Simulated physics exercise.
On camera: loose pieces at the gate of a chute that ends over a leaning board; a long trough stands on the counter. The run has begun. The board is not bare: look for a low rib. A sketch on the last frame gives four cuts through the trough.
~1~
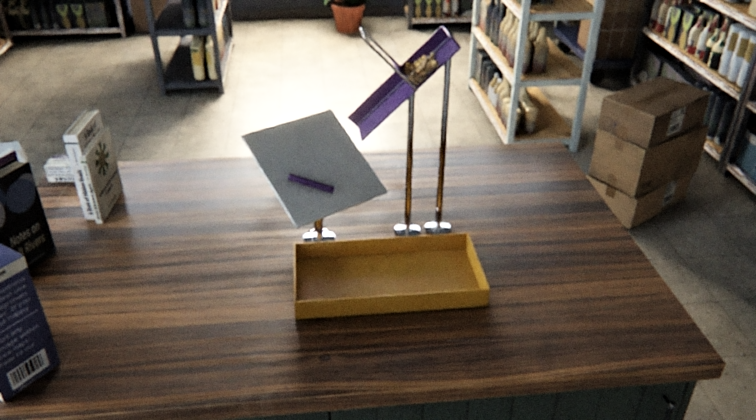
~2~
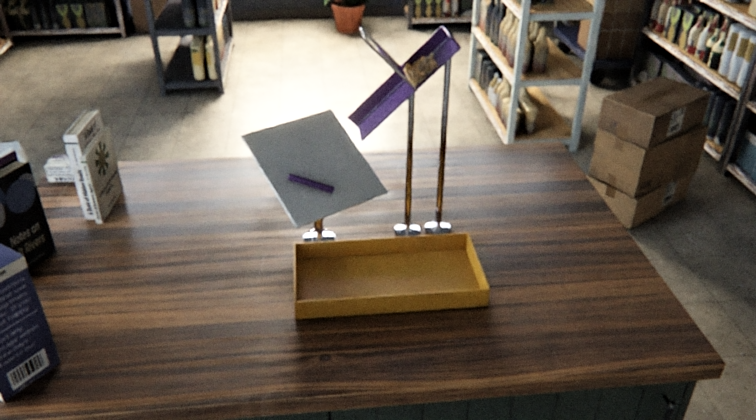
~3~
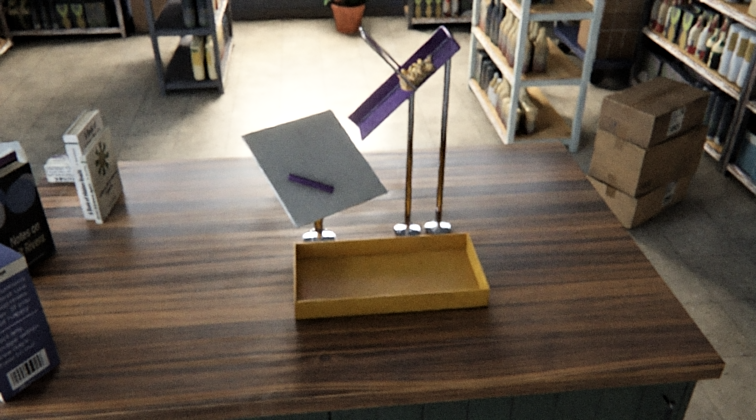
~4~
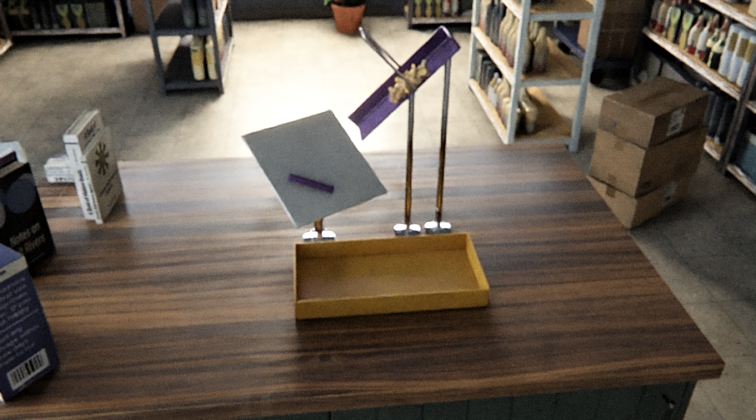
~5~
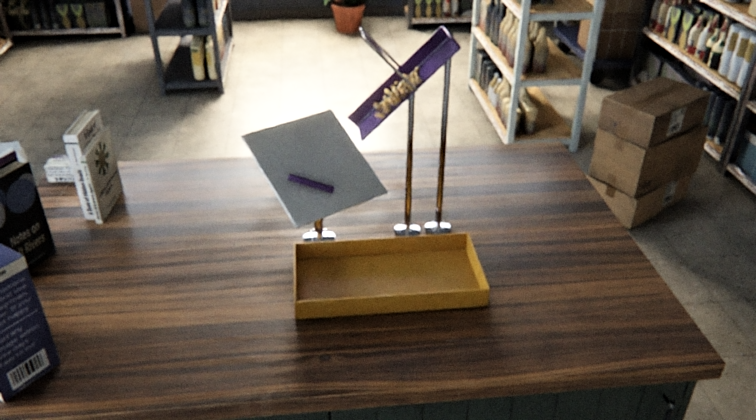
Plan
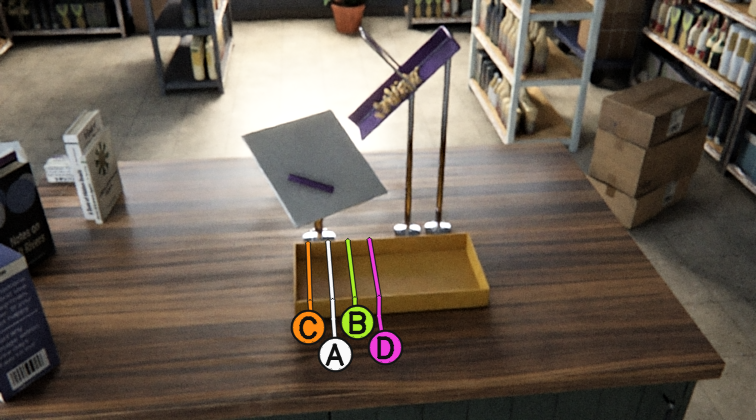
Small tan pieces slide down and to the left along a sloping purple chute, spreading out as they near its lower end, above a tilted gray board with a low purple rib and an empty yellow trough on a wooden counter.
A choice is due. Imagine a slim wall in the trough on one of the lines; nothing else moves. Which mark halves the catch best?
The answer is line D.
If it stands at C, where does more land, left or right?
Right.
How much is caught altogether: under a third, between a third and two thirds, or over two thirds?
About that: Over two thirds.
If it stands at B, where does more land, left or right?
More lands on the right.
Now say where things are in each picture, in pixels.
Load behind the gate at (419, 70), dried chickpeas; lip of the chute at (360, 134), sloping fairly steeply, in the first picture.
Middle of the board at (315, 164), tilted fairly steeply; middle of its low edge at (345, 209); of its high edge at (288, 121), in the second picture.
Front corners of the trough at (295, 302) and (489, 289), empty; front of the load at (403, 86), in the third picture.
Middle of the load at (408, 79); its front at (392, 99), about a third of the way to the lip; rib from (289, 174) to (335, 188), in the fourth picture.
Middle of the load at (396, 90); its front at (377, 114), about two thirds of the way to the lip, in the fifth picture.
On the marked copy, line A crosses the front rim at (332, 299); line B crosses the front rim at (354, 298); line C crosses the front rim at (310, 301); line D crosses the front rim at (379, 296).
Choosing A, of what is caught, a small part on the left of the divider, nearly all on the right.
Choosing B, of what is caught, a small part on the left of the divider, nearly all on the right.
Choosing C, of what is caught, none on the left of the divider, all on the right.
Choosing D, of what is caught, about half on the left of the divider, about half on the right.
